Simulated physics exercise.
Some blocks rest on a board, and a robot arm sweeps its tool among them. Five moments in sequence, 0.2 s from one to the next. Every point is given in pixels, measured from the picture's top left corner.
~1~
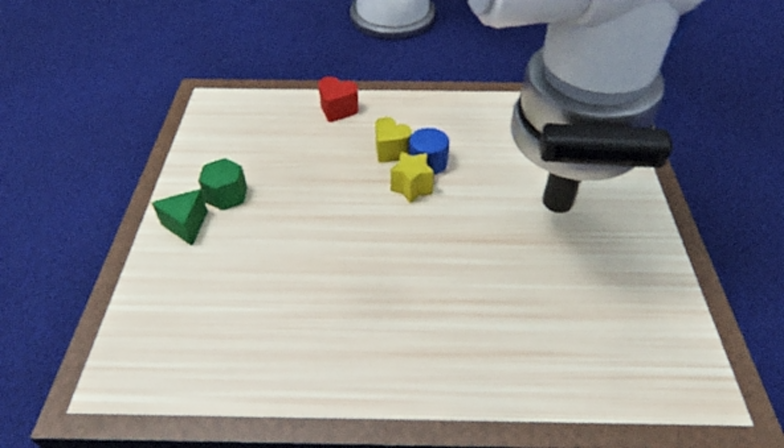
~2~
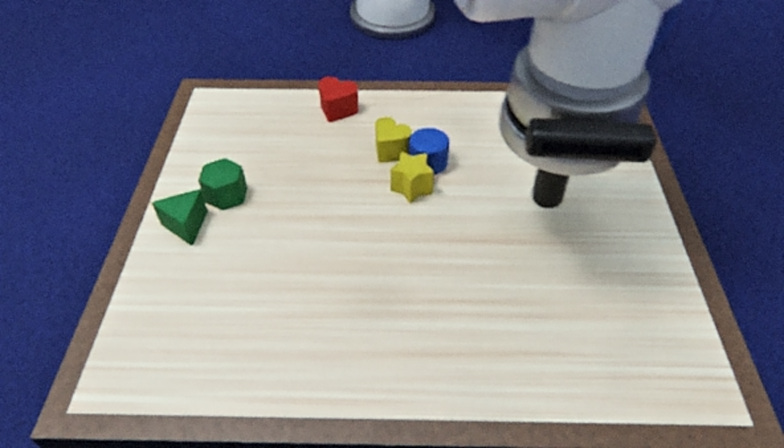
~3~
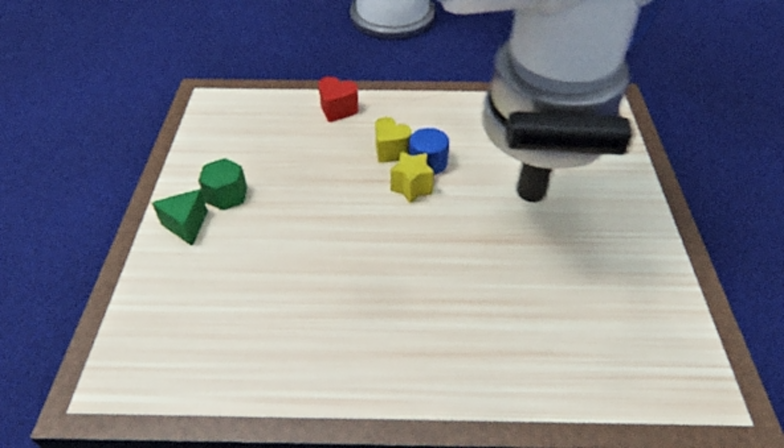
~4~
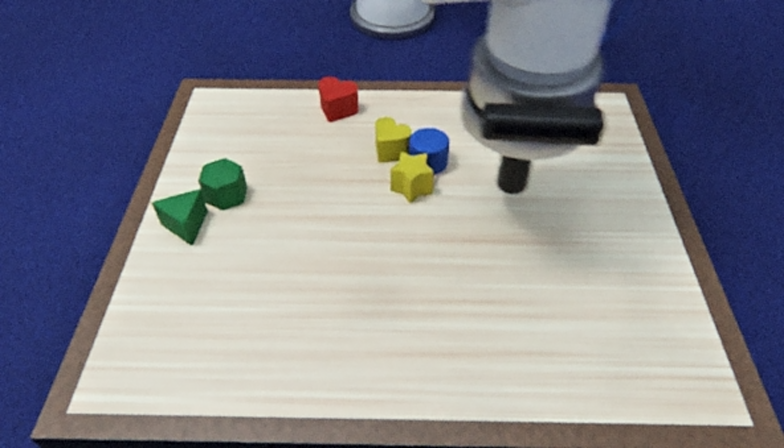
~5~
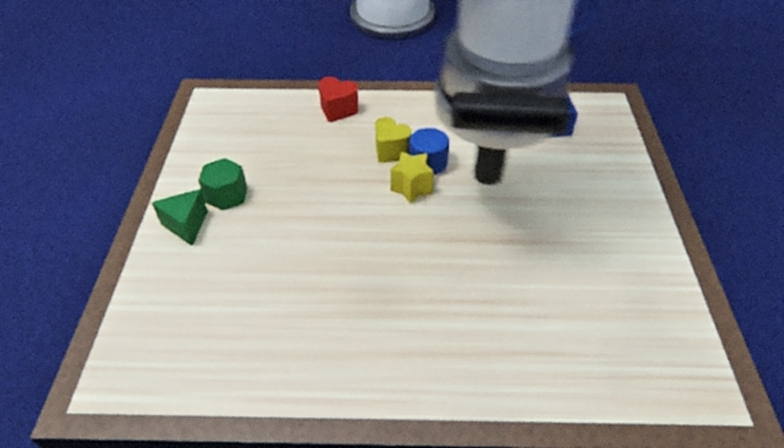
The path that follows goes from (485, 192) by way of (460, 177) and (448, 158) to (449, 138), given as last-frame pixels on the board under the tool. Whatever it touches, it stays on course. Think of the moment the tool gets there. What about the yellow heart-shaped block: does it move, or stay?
At the moment the path ends, the yellow heart-shaped block no longer stands where it did.
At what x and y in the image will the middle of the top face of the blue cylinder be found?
At pixel (416, 122).
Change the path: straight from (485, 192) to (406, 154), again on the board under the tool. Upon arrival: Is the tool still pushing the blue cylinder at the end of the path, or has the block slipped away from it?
Carried ahead at the end.
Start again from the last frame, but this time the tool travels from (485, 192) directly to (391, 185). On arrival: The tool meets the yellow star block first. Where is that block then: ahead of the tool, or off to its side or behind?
It is still ahead of the tool.
The first path, step by step. Halfway along, tool (453, 151); yellow heart-shaped block (383, 126); blue cylinder (422, 133).
At the end, tool (450, 122); yellow heart-shaped block (375, 125), turned 15° anticlockwise; yellow star block still; blue cylinder (416, 122).
